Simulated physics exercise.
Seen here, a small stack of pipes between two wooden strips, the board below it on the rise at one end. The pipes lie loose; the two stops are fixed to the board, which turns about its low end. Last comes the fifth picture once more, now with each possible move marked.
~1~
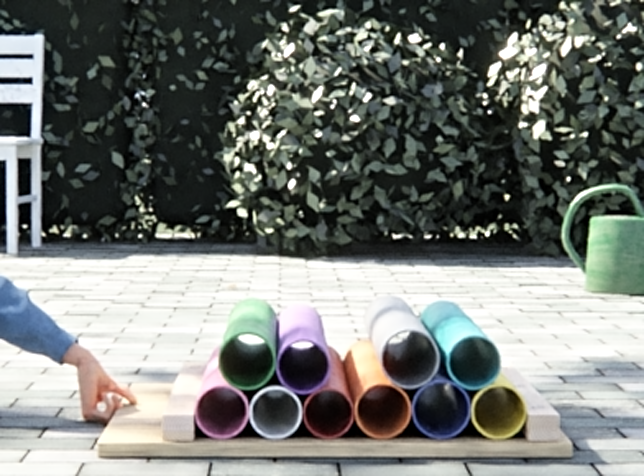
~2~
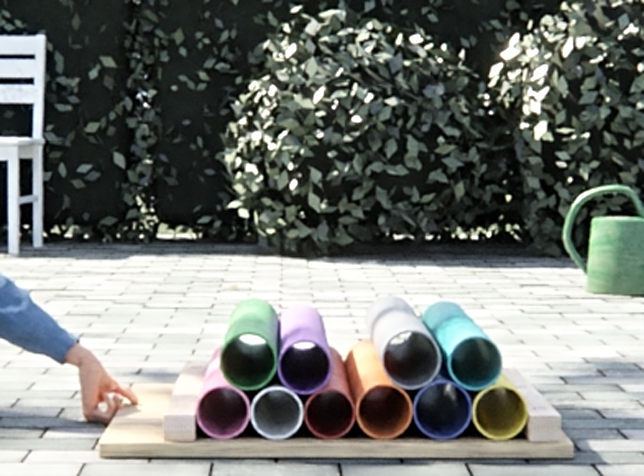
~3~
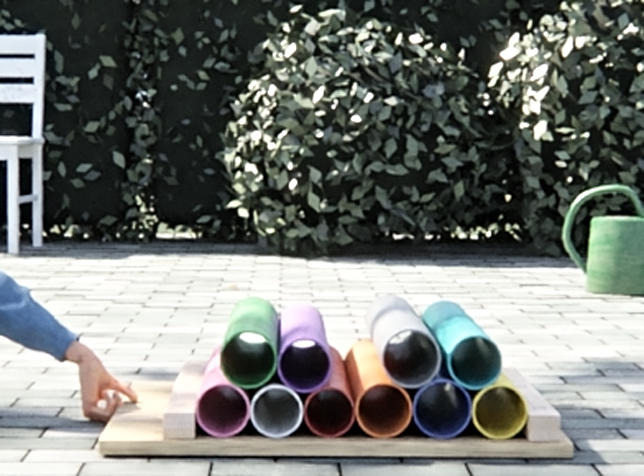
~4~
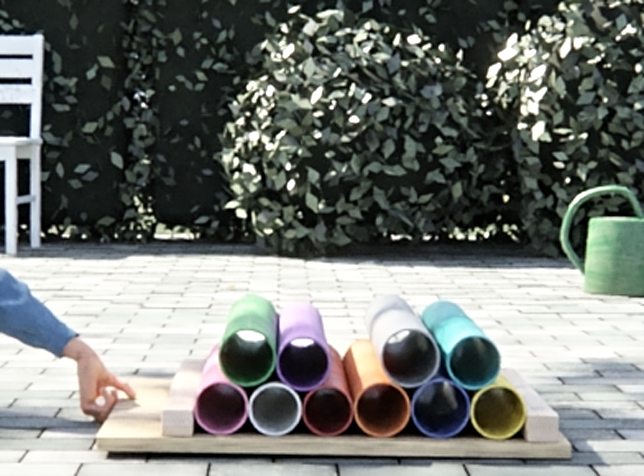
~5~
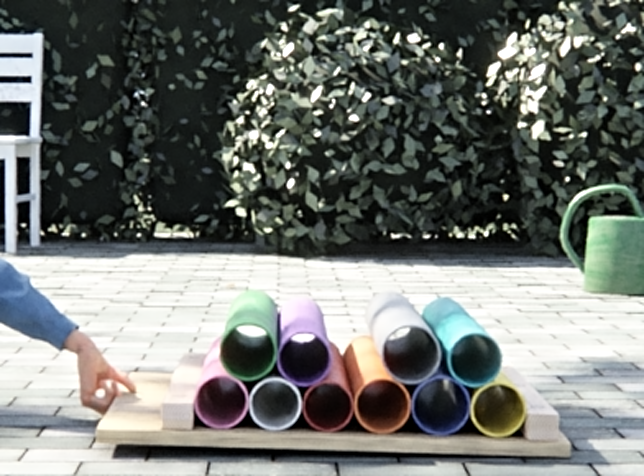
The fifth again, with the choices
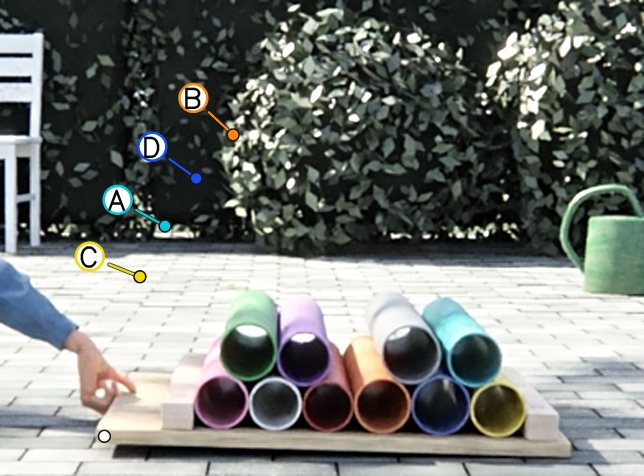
A hand at left slightly raising one end of a wooden board stacked with colourful loose pipes on a paved patio.
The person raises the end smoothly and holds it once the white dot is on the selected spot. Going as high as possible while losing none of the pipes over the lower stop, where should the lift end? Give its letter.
Stop at C.
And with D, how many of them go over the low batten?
With D, four.
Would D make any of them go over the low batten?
Yes, at D.
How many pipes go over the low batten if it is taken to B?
With B, four.
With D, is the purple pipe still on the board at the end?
No, with D.
On the marked copy, A at (165, 226); B at (233, 135); C at (140, 276); D at (196, 178); the white dot at (104, 436).
Taking C. A third of the way, board at 15°.
Two thirds of the way, board at 22°.
When it is over, board at 22°, none over the low batten.
As for the rest, A four over the low batten (purple, grey, turquoise, green); B four over the low batten (purple, grey, turquoise, green); D four over the low batten (purple, grey, turquoise, green).
